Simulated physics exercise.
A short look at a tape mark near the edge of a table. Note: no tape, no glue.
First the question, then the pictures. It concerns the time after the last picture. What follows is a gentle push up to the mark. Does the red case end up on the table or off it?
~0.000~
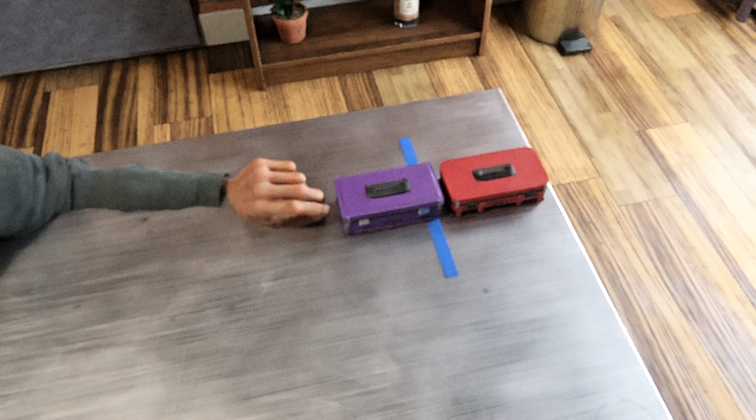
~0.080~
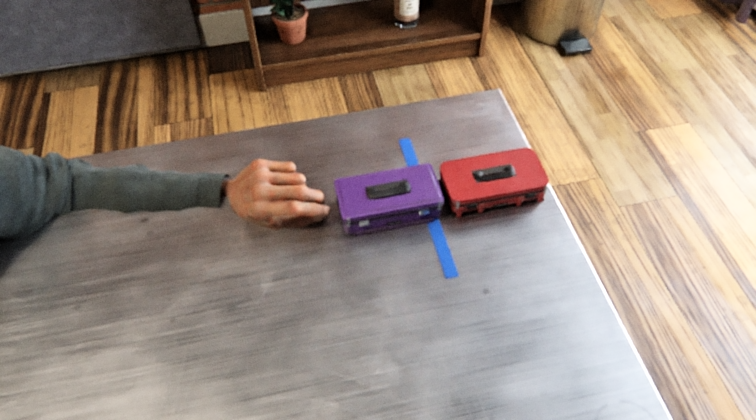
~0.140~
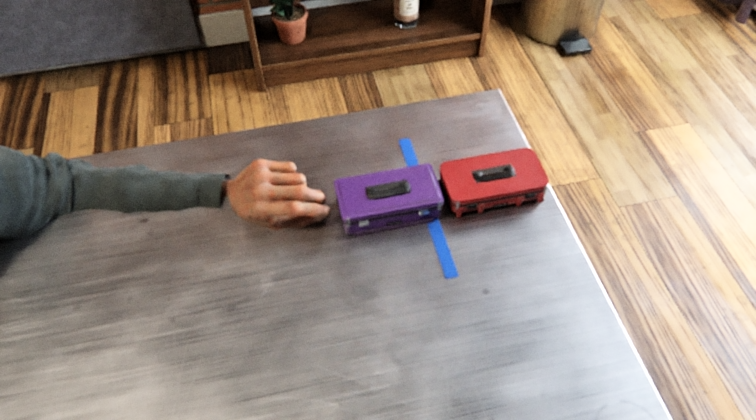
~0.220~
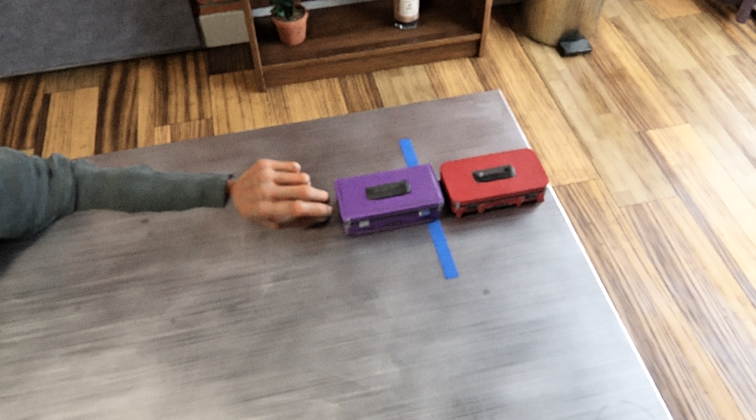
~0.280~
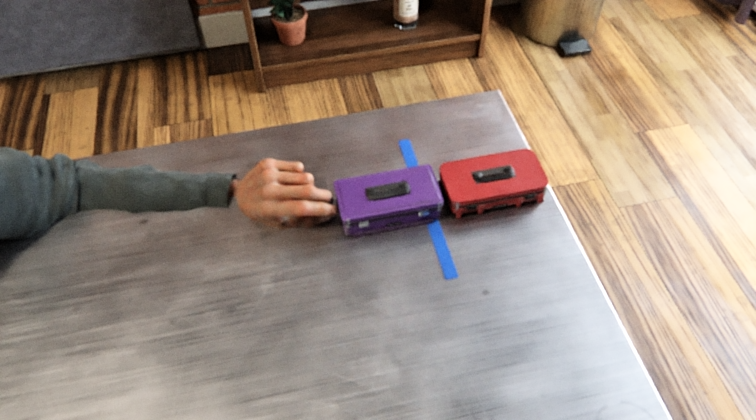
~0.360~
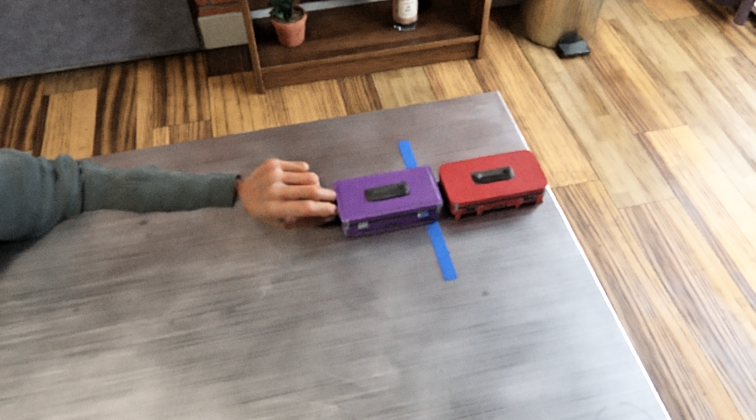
So the red case goes off the side.
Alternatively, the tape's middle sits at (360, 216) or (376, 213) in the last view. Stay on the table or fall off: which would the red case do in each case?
Try one: It never leaves the tabletop; try two: It never leaves the tabletop.
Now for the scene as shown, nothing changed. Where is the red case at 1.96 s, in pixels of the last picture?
It should be close to (533, 353).
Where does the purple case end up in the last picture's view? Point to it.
Resting spot: Approximately (479, 185).
After 1.72 s, red case turned 71° from its first pose near (566, 195).
After 1.96 s, red case on its way down near (532, 353).
After 2.18 s, red case on its way down near (463, 395).
In the end (2.4 s), the red case drops to the floor.
